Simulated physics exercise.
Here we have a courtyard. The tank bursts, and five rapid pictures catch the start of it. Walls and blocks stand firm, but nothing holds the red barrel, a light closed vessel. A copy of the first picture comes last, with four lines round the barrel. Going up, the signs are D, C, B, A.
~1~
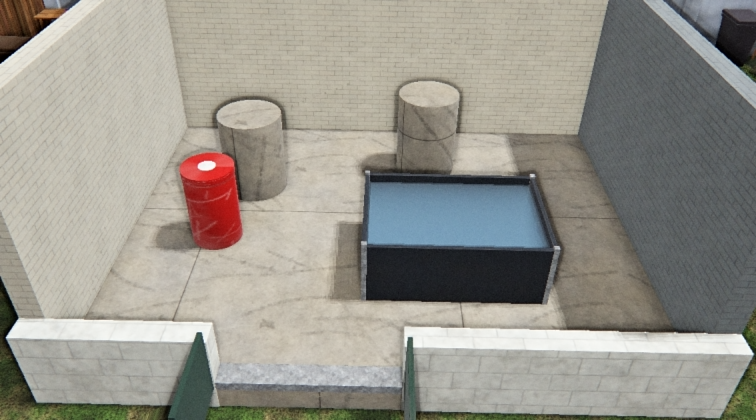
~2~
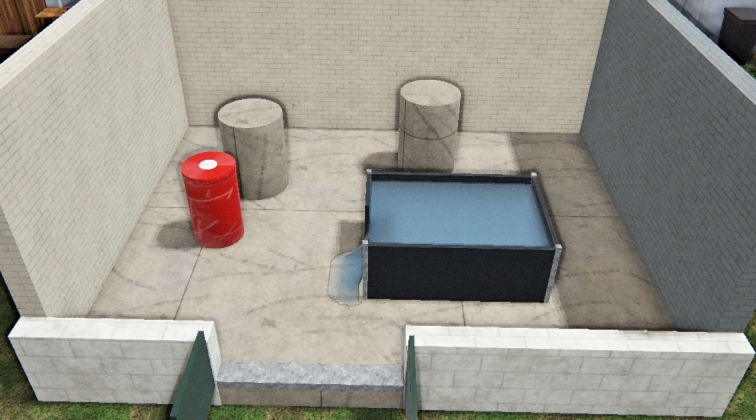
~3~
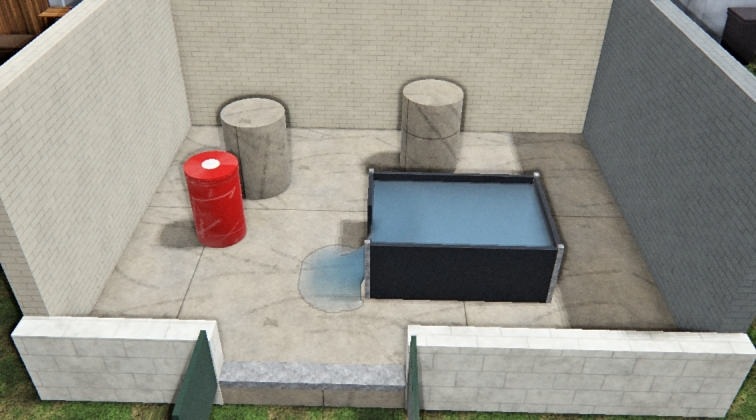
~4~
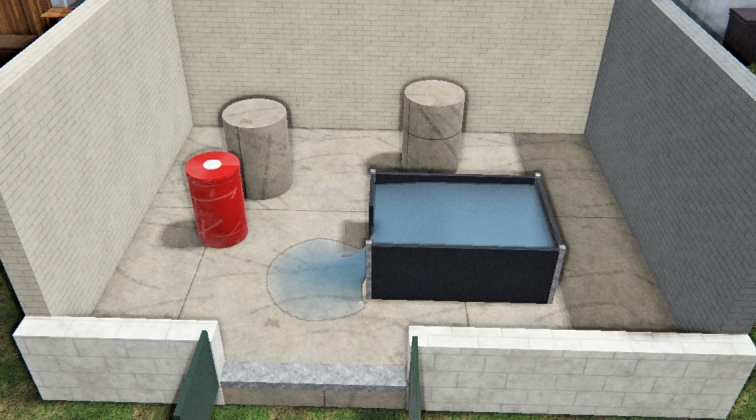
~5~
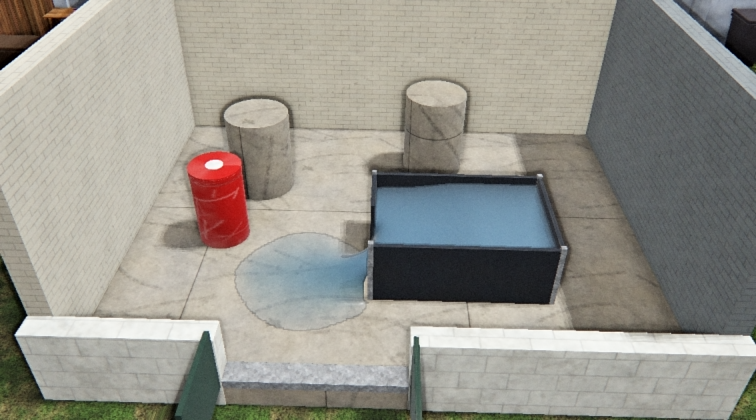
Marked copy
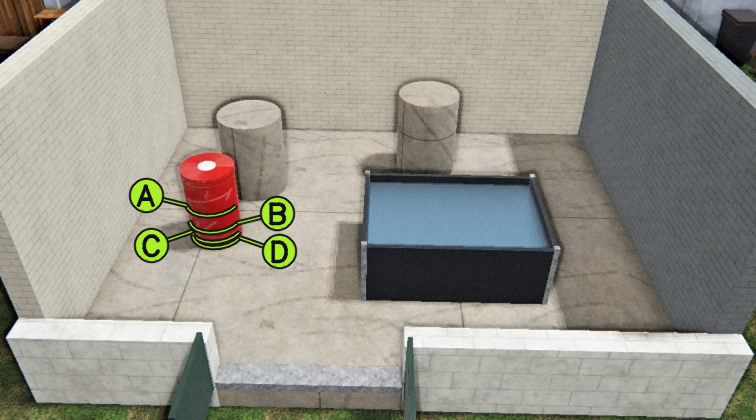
In a walled courtyard with a red barrel and two grey pillars, water began pouring from the left side of a dark, full tank and spread across the paved ground toward the barrel.
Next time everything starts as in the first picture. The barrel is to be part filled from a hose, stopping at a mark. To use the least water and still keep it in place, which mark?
Take B.
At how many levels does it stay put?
Two of the four.
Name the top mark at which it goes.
C it is.
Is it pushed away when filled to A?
No, that is safe.
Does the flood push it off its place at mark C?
Yes.
On the marked copy, A at (206, 216); B at (209, 232); C at (211, 242); D at (212, 247); from the bottom up D, C, B, A.
With A, it does not move.
With B, it does not move.
With C, it is pushed about 3 times its own width away.
With D, it is pushed about 4 times its own width away.
